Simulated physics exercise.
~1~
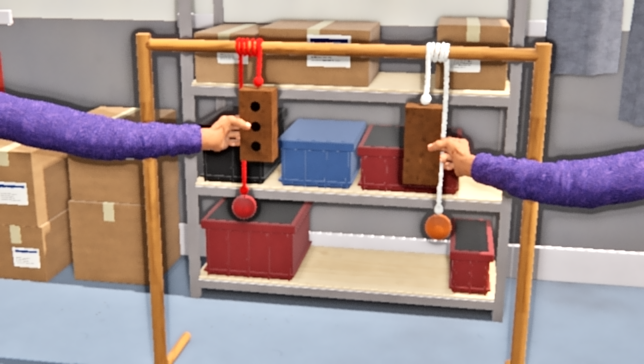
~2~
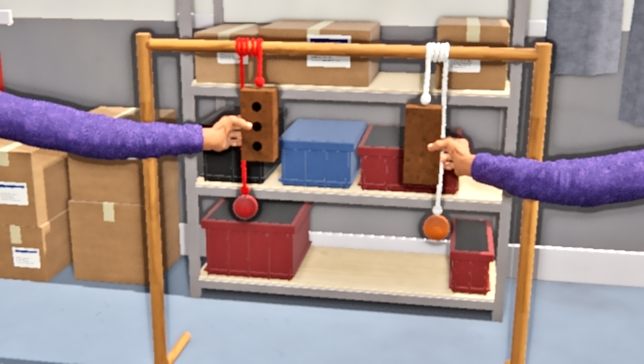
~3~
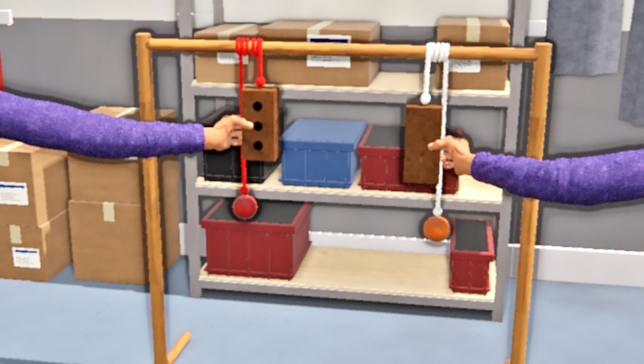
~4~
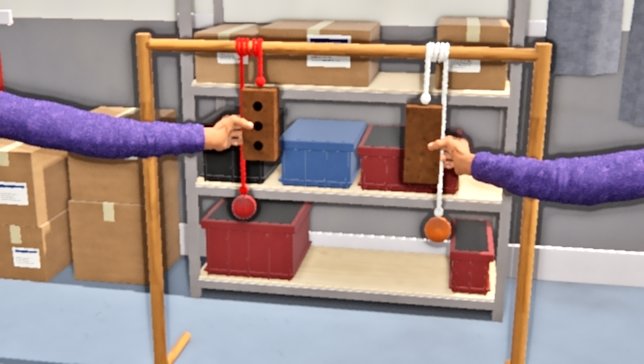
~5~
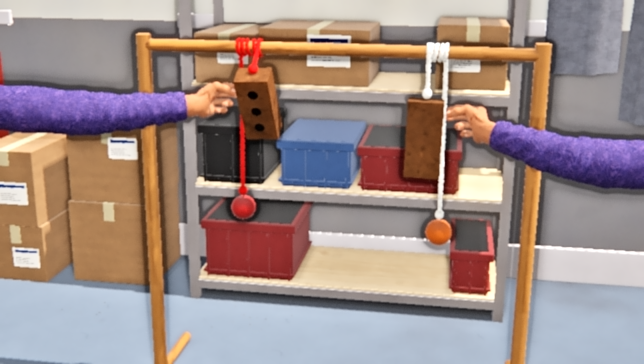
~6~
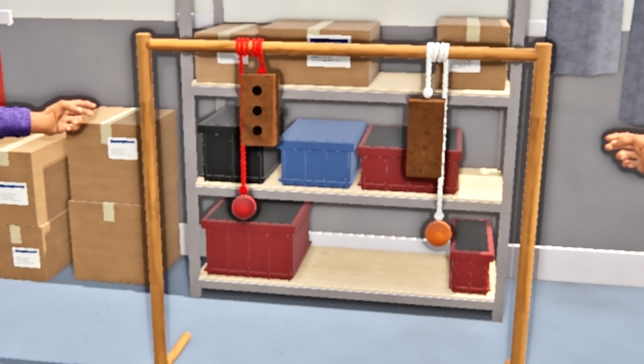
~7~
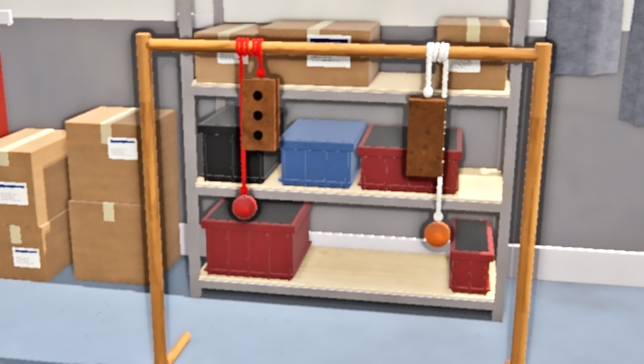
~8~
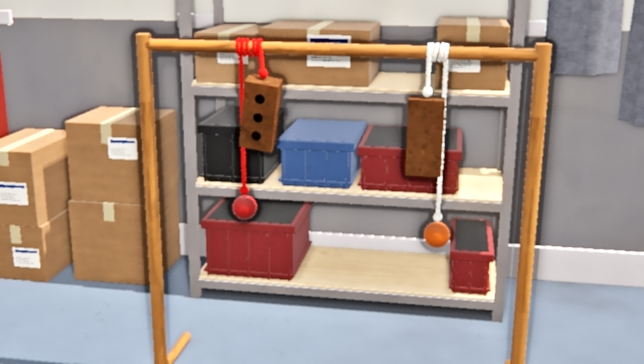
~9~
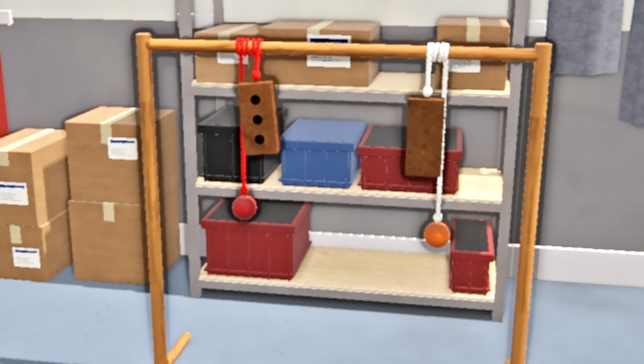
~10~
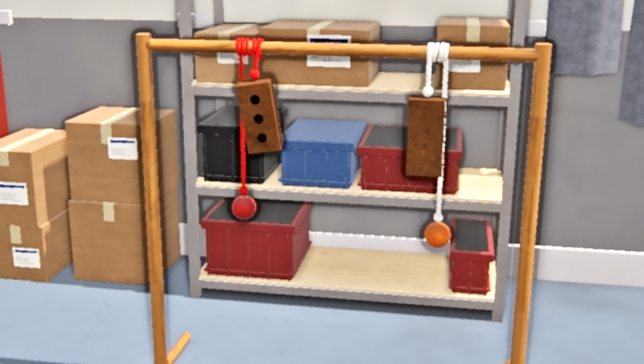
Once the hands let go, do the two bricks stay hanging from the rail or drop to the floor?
Both bricks stay hanging. The left one is held after a slight tilt and shift, and the right one keeps its height.
